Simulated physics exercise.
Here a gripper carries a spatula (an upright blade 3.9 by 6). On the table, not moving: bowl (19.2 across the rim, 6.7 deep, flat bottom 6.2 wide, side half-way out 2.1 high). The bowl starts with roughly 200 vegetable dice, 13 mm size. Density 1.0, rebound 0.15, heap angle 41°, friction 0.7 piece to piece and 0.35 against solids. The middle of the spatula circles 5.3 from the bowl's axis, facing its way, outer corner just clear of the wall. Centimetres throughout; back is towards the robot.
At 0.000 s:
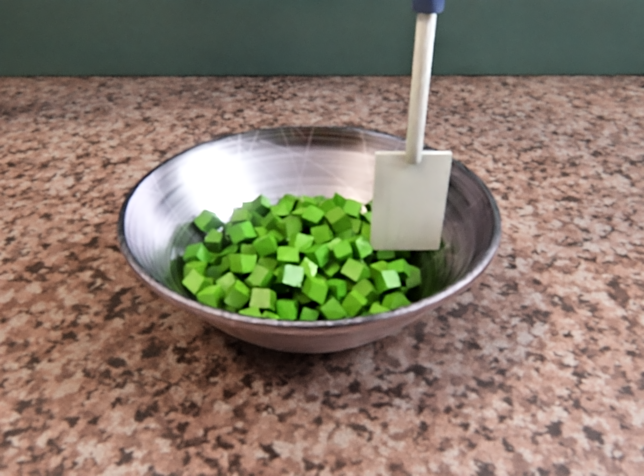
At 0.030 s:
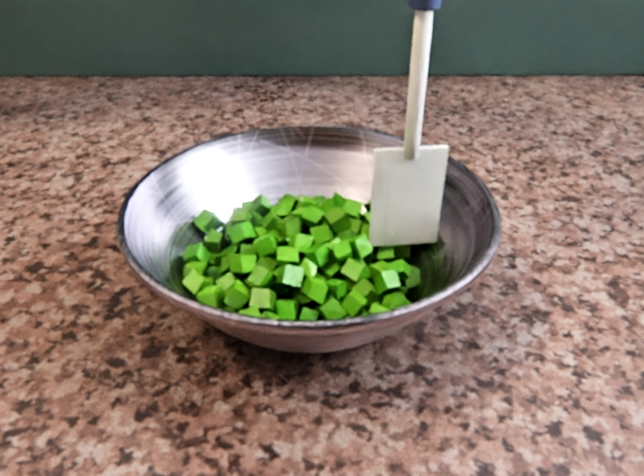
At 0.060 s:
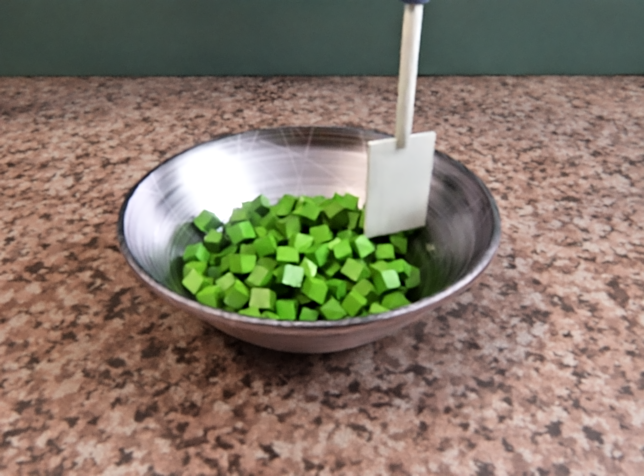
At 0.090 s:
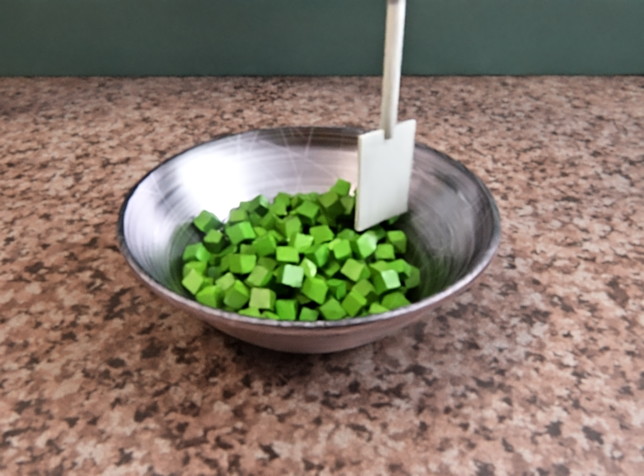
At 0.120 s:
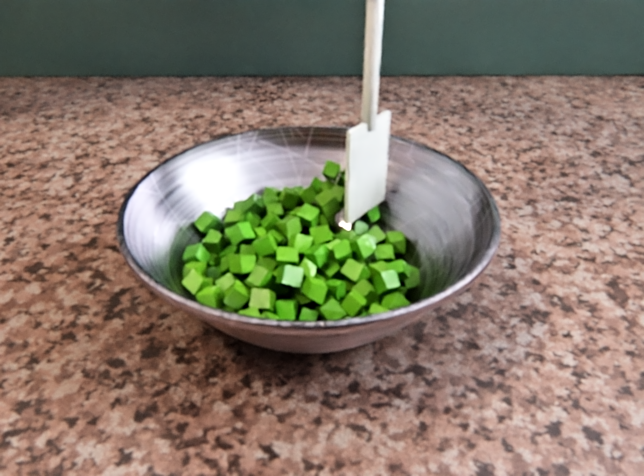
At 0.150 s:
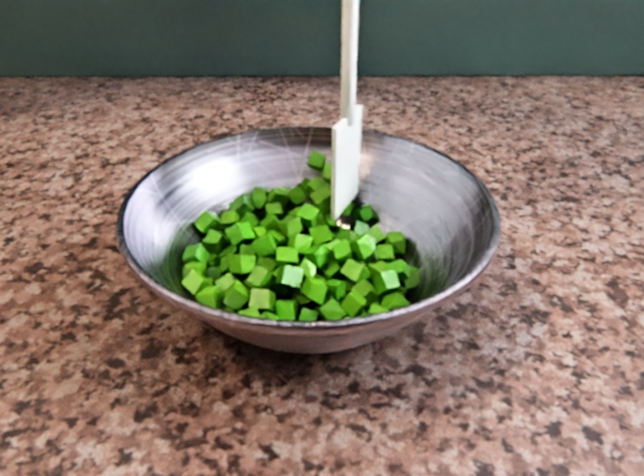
On a speckled countertop, a pale spatula swept leftward along the back of a metal bowl of green cubes, turning edge-on as it went and pushing some of them up the far side.
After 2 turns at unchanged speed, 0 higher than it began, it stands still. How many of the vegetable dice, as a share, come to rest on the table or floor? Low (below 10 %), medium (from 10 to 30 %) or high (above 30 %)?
A medium share, from 10 to 30 %, ends on the table or floor.
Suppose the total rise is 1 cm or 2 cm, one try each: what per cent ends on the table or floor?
Some 5 and 5 per cent.
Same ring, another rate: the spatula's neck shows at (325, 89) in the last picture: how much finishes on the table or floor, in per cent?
About 30 per cent.
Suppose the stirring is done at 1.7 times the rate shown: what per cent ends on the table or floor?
Some 35 per cent.
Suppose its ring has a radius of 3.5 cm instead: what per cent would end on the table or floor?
In that case some 10 per cent.
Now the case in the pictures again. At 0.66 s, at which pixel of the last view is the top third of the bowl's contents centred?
At about (420, 239).
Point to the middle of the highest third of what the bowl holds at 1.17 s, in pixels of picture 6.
Around (264, 299).
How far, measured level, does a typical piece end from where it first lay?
Roughly 5 cm.
By 0.66 s, 323° round, highest piece 9 above the table; 190 in the bowl, 4 on the table or floor, 6 in flight or on the tool.
By 1.17 s, 221° round, highest piece 8 above the table; 174 in the bowl, 24 on the table or floor, 2 in flight or on the tool.
By 1.63 s, 0° round, highest piece 7 above the table; 166 in the bowl, 34 on the table or floor.
By 2.33 s, 0° round, highest piece 7 above the table; 166 in the bowl, 34 on the table or floor.
Final count, 166 in the bowl, 34 on the table or floor. That is 17 % on the table or floor.
